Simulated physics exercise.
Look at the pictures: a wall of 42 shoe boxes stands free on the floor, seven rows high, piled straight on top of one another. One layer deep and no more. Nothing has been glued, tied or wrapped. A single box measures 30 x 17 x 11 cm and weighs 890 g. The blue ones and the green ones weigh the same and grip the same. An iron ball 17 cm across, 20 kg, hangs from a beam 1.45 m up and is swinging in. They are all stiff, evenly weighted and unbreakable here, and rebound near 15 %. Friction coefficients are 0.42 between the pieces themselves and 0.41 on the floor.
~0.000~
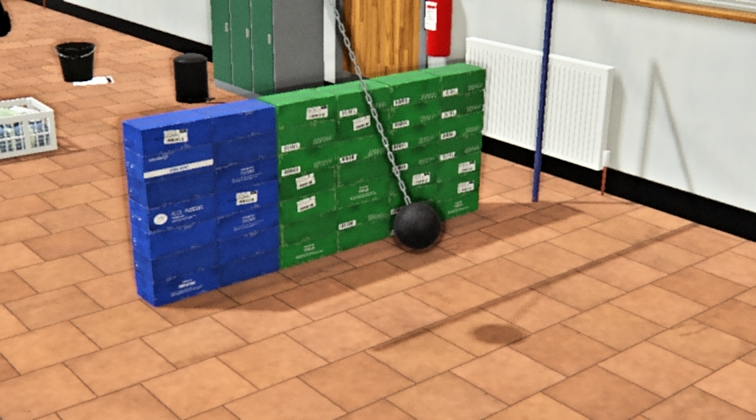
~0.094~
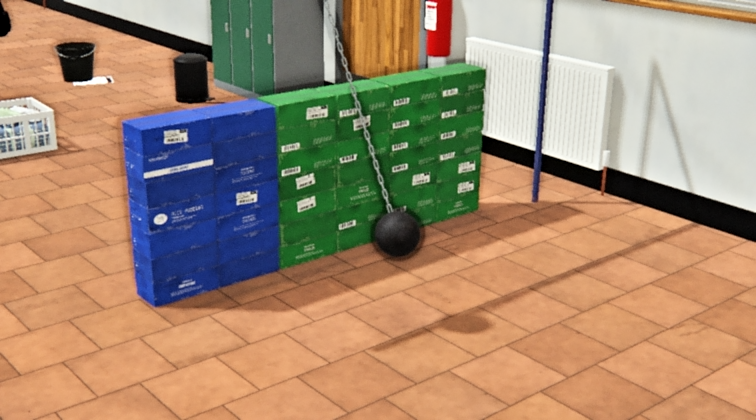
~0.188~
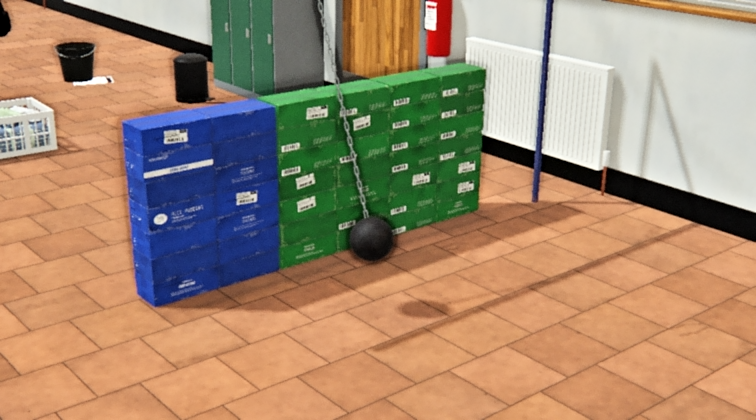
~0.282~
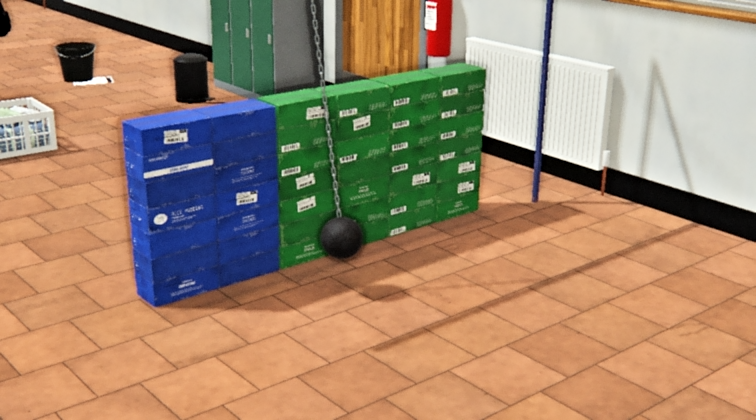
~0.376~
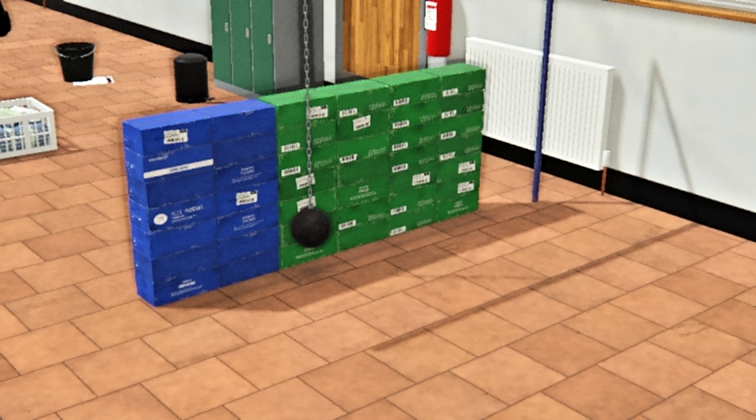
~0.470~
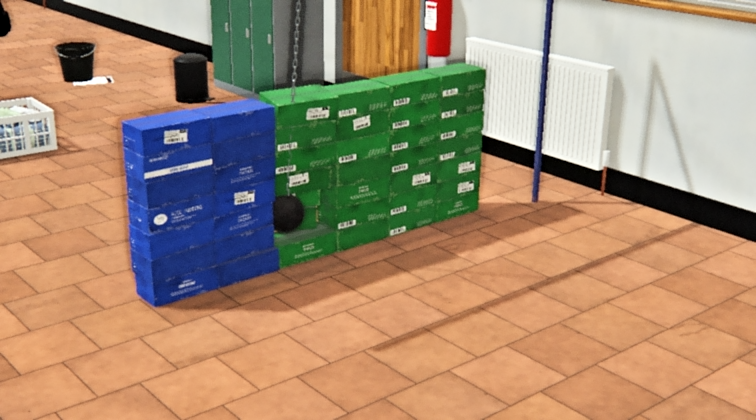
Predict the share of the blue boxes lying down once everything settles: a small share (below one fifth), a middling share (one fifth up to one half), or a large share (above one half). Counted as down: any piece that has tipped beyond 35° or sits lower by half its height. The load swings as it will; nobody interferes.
A small share.
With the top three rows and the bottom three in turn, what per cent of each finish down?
That's 20% up top and 10% at the bottom.
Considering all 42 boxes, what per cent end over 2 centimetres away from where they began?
Answer: 20 %.
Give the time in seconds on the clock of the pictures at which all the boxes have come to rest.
It all settles by about 2.0 s.
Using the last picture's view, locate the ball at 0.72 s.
(238, 167) or so.
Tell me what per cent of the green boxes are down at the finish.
For green, 20 per cent end down.
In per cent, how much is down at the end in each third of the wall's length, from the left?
From the left: 0, then 40, then 0 percent.
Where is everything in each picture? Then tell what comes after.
In the first frame (we follow the side turned to the camera), ball (418, 223) line 35° before plumb; top blue box (245, 124); top green box (308, 112); no piece has moved.
In the second frame, ball (399, 233) line 29° before plumb; top blue box (245, 124).
In the third frame, ball (373, 241) line 21° before plumb; top blue box (245, 124).
In the fourth frame, ball (343, 242) line 12° before plumb; top blue box (245, 124).
In the fifth frame, ball (312, 235) line 1° before plumb; top blue box (245, 124).
In the sixth frame, ball (289, 222) line 8° past plumb; top blue box (245, 124); top green box (308, 113) tipped 8°; 11 stirred so far.
Around 0.54 s, line 14° past plumb; none of the 14 blue boxes down (0 of 42 in all colours); top blue box unmoved; top green box tipped 18°.
Around 0.72 s, line 26° past plumb; none of the 14 blue boxes down (6 of 42 in all colours); top blue box unmoved; top green box tipped 68°, 15 cm lower.
Around 0.92 s, line 32° past plumb; none of the 14 blue boxes down (6 of 42 in all colours); top blue box unmoved; top green box upside down.
Around 1.54 s, line plumb; none of the 14 blue boxes down (6 of 42 in all colours); top blue box displaced 9 mm; top green box upside down.
Finally (2.2 s), line 29° before plumb; none of the 14 blue boxes down (6 of 42 in all colours); top blue box displaced 9 mm; top green box upside down. That is 0 per cent. Seen by the last camera, middles, top blue box near (232, 120), top green box near (345, 267).
